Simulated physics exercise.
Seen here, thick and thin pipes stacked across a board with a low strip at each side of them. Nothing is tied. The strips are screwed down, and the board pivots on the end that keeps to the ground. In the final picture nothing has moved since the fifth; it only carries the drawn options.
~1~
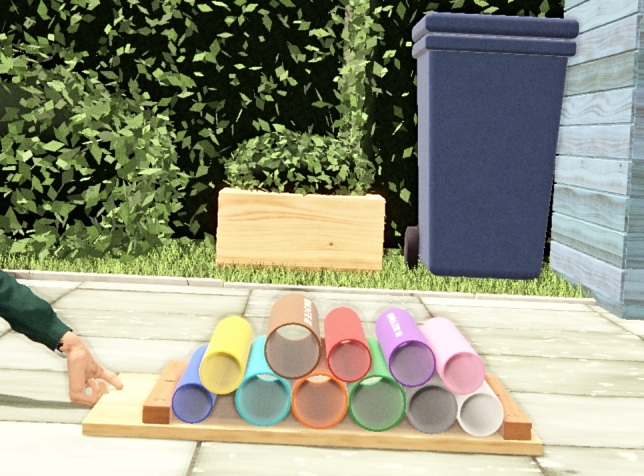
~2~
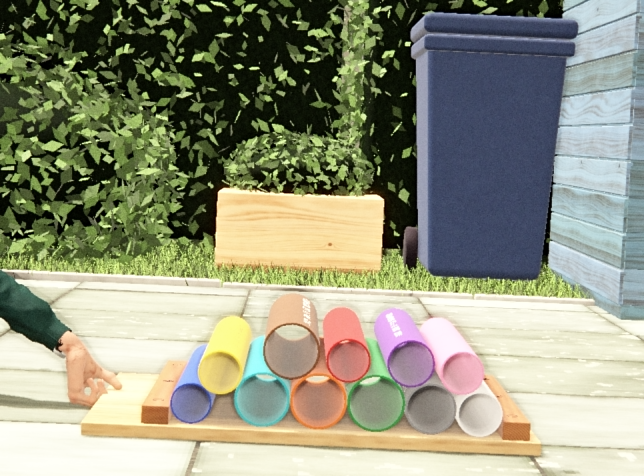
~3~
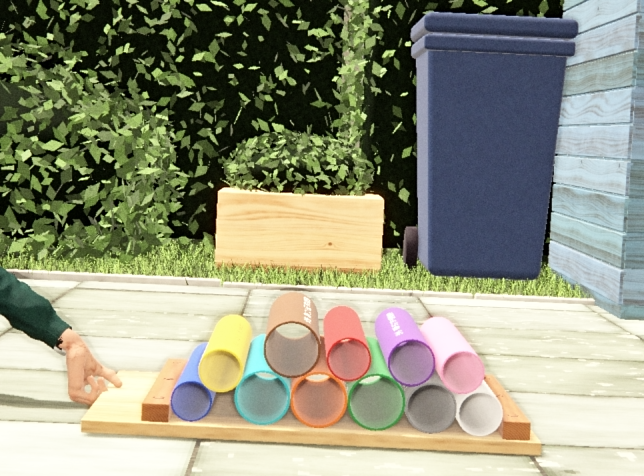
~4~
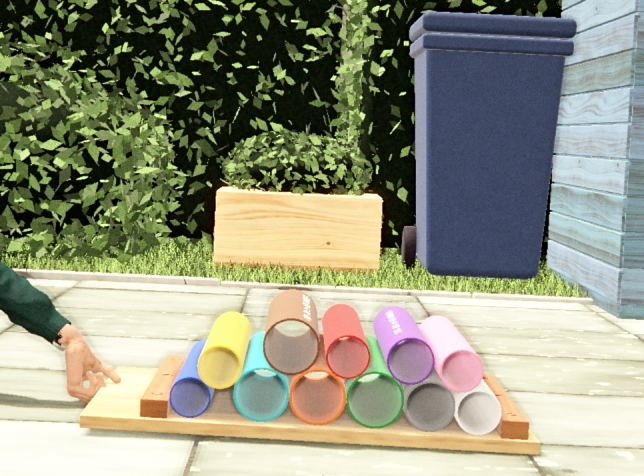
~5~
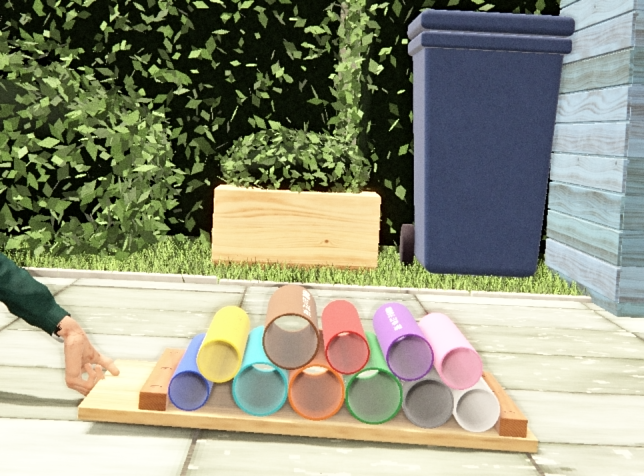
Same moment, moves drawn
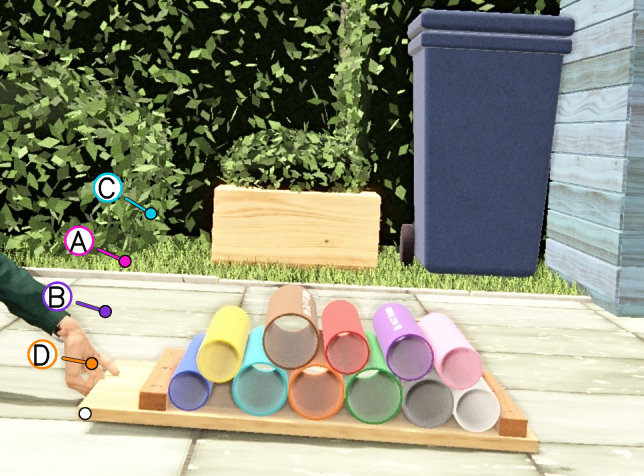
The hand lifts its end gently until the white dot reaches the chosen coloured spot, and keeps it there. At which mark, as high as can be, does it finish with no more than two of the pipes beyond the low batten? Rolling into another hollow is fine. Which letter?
The answer is mark C.
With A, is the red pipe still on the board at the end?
Yes.
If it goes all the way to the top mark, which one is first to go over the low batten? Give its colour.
The pink one.
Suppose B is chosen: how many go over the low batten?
The count is none.
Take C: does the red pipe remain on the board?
Yes, with C.
On the marked copy, A at (125, 261); B at (105, 312); C at (151, 214); D at (92, 364); the white dot at (85, 414).
Following C. Soon after the start, board at 17°.
Later, board at 28°.
In the end, board at 28°, two over the low batten (purple, pink).
As for the rest, A none over the low batten; B none over the low batten; D none over the low batten.
